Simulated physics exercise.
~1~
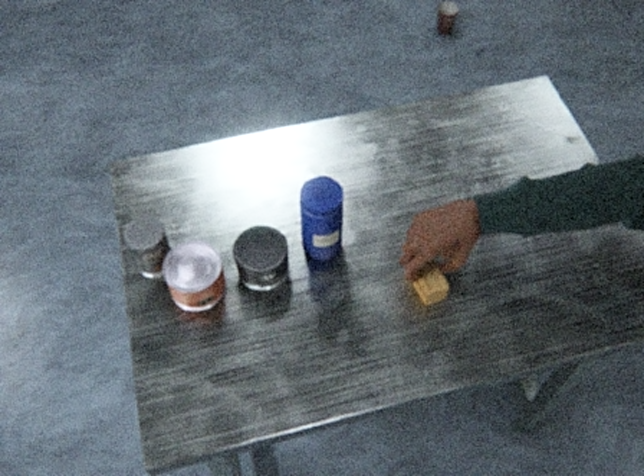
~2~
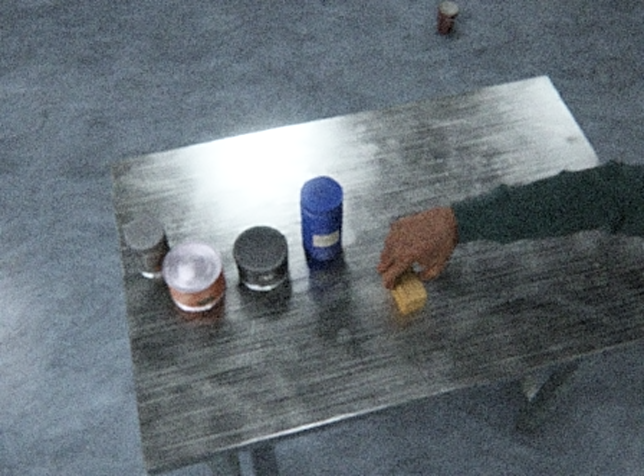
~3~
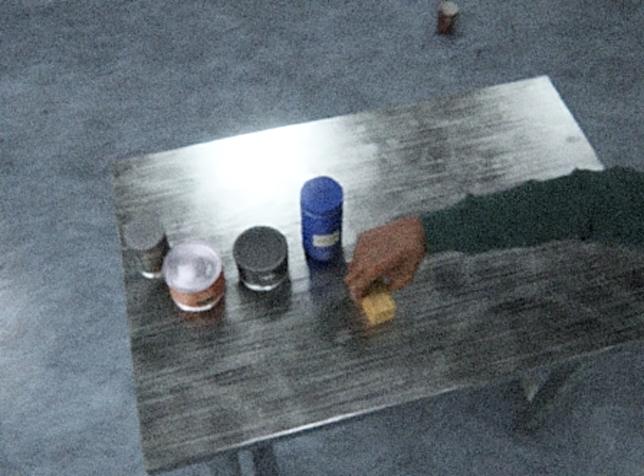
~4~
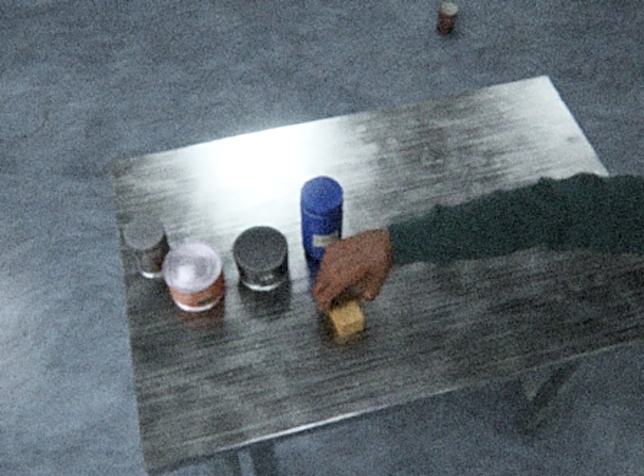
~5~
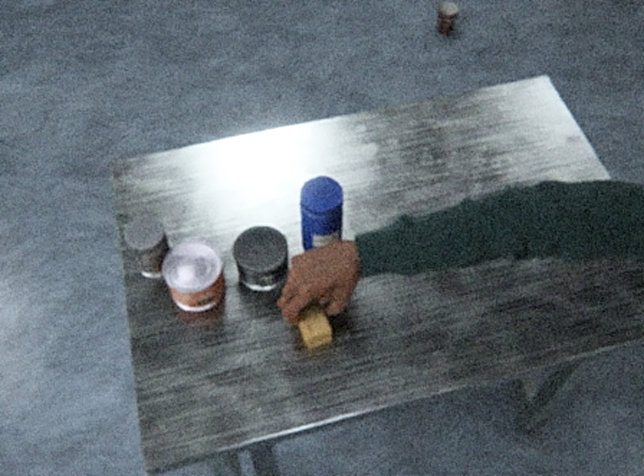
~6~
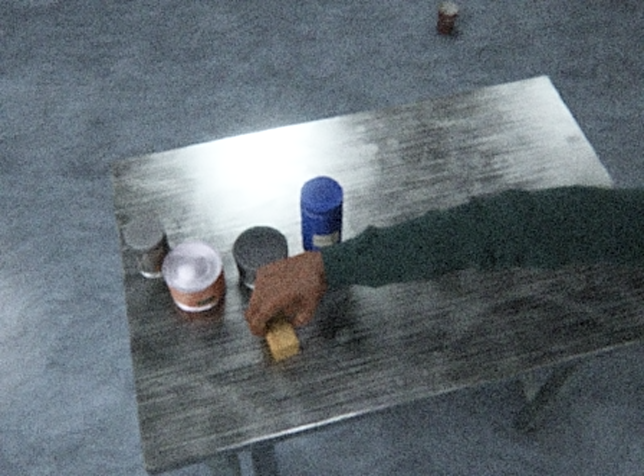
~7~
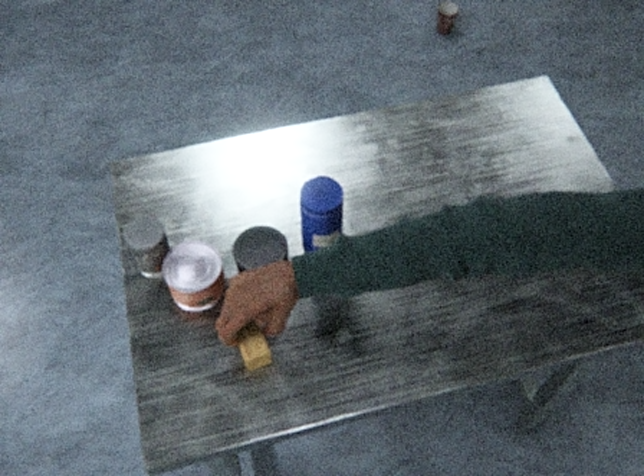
A hand in a dark green sleeve slid a small yellowish block steadily leftward across a worn metal table, passing in front of a blue jar and a black tub, which stayed put beside an orange tub and a grey tin.
